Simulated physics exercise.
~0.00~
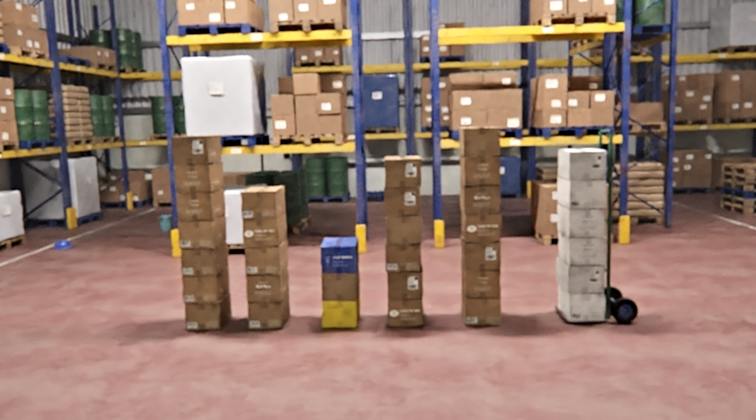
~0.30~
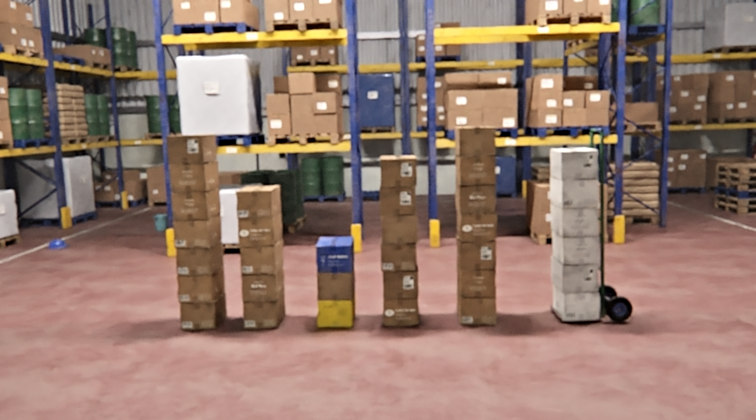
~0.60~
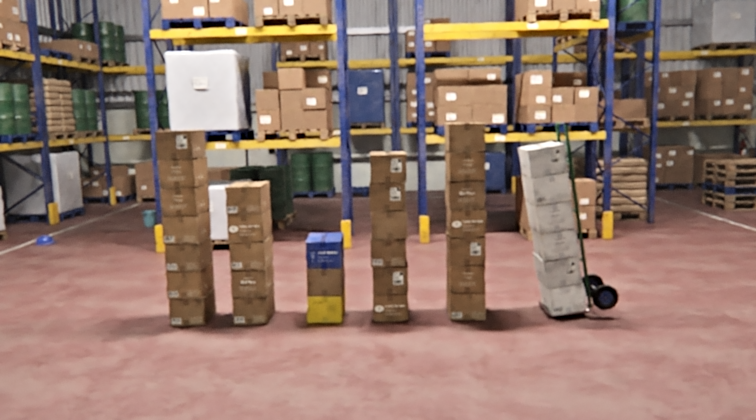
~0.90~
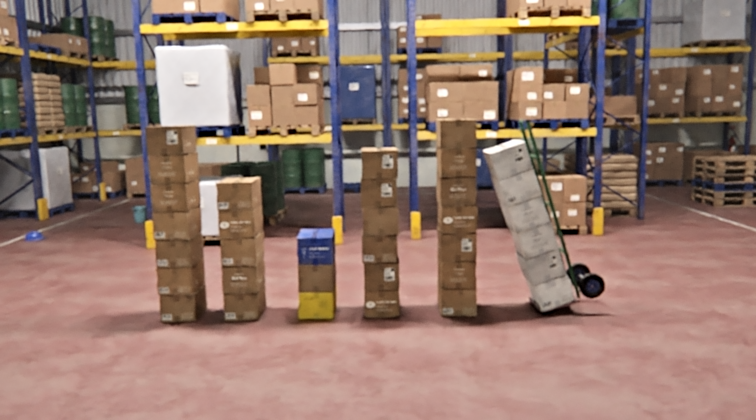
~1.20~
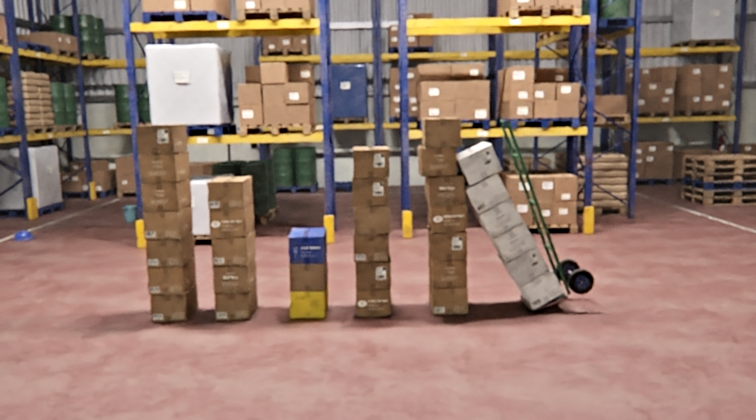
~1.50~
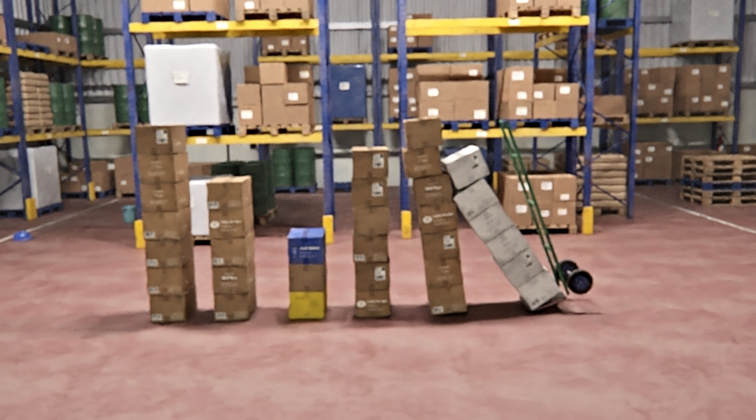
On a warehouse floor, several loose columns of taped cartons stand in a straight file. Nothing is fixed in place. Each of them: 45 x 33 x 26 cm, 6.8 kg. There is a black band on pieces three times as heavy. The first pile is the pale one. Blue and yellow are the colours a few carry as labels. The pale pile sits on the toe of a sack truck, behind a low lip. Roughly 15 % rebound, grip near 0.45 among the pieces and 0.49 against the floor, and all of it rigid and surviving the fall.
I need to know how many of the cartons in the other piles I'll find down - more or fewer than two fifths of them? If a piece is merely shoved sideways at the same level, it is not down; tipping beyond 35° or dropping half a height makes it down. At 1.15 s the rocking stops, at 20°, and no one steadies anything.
You will find more than two fifths down.
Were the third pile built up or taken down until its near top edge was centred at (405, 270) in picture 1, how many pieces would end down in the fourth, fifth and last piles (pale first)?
Counts down - fourth: 0; fifth: 0; last: 0.
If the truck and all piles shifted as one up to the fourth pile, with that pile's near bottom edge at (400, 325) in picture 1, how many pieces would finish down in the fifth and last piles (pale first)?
Counts down: Fifth 0; last 0.
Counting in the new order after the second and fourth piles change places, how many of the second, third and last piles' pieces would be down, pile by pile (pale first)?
Down tally in the new order: Second = 0, third = 0, last = 0.
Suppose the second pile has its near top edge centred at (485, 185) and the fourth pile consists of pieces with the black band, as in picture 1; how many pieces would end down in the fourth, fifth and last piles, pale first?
In that case fourth 0, fifth 0, last 0.
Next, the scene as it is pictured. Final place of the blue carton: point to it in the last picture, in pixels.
I'd place it at about (241, 267) in the final view.
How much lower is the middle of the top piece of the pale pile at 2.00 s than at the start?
I'd put it at close to 20 cm below where it started.
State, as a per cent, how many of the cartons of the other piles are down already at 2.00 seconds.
By then 0 %.
After 2.00 s, 6 of the pale pile down; none of the 28 other cartons down, 12 disturbed.
After 2.58 s, 6 of the pale pile down; 6 of the 28 other cartons down; blue carton 15 cm from its place.
After 3.50 s, 6 of the pale pile down; 15 of the 28 other cartons down; blue carton 36° from how it stood, 13 cm lower; yellow carton 36° from how it stood.
After 4.16 s, 6 of the pale pile down; 27 of the 28 other cartons down; blue carton 43° from how it stood, 19 cm lower; yellow carton 43° from how it stood.
In the end (5.2 s), 6 of the pale pile down; 27 of the 28 other cartons down; blue carton 43° from how it stood, 19 cm lower; yellow carton 43° from how it stood. That is 96 per cent. From the last view, middles, blue carton near (241, 267), yellow carton near (294, 291).
